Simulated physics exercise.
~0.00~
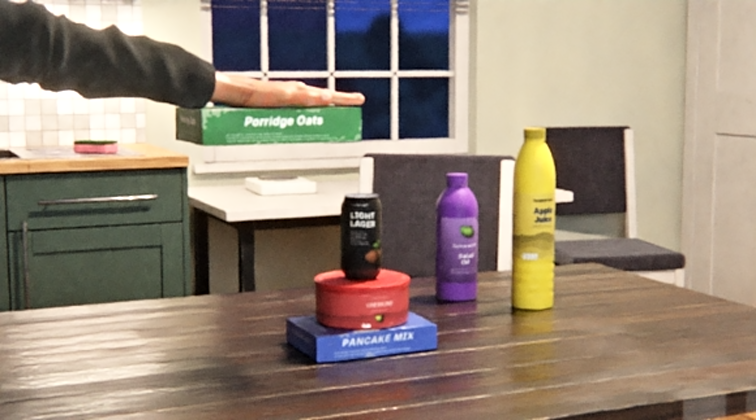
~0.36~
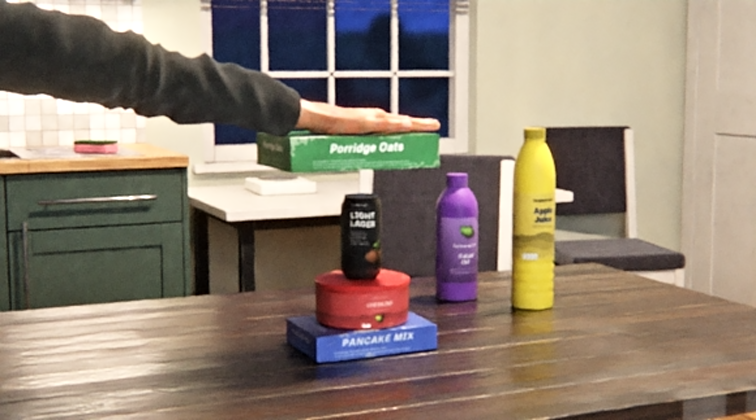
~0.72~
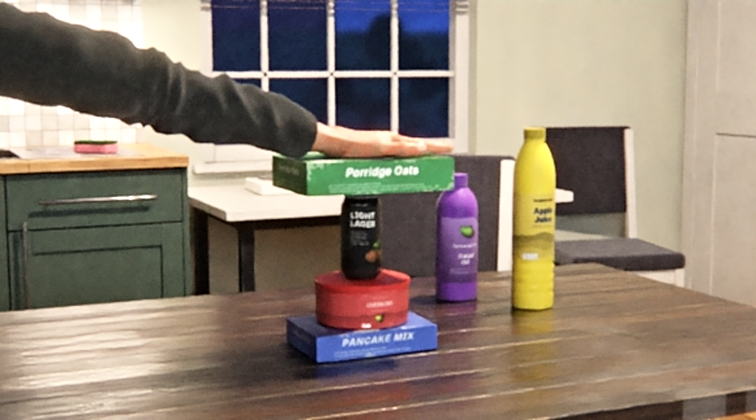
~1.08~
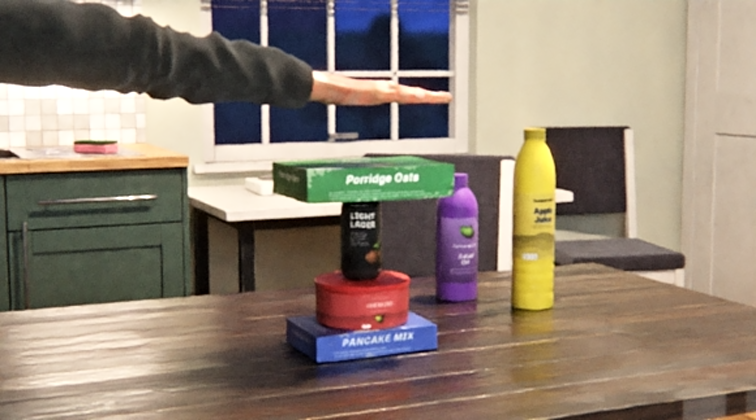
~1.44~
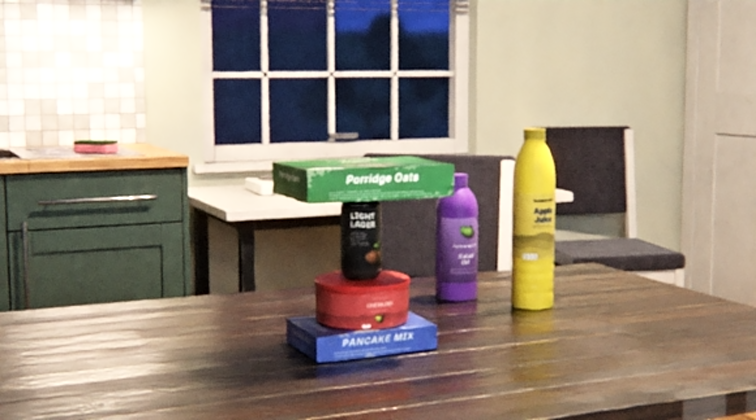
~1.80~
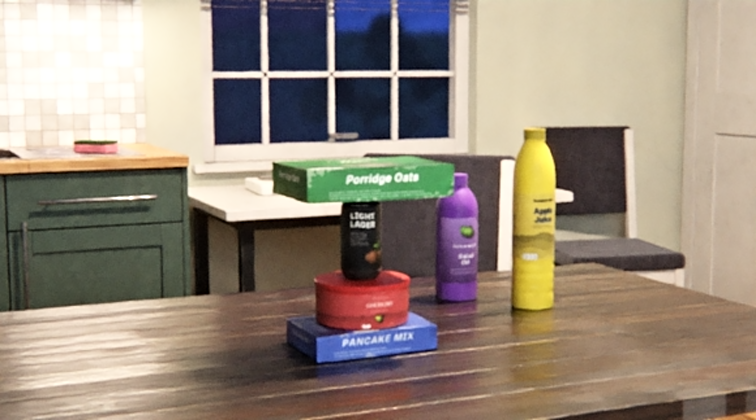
In a kitchen, a hand places a green packet atop a stack, which stays standing.
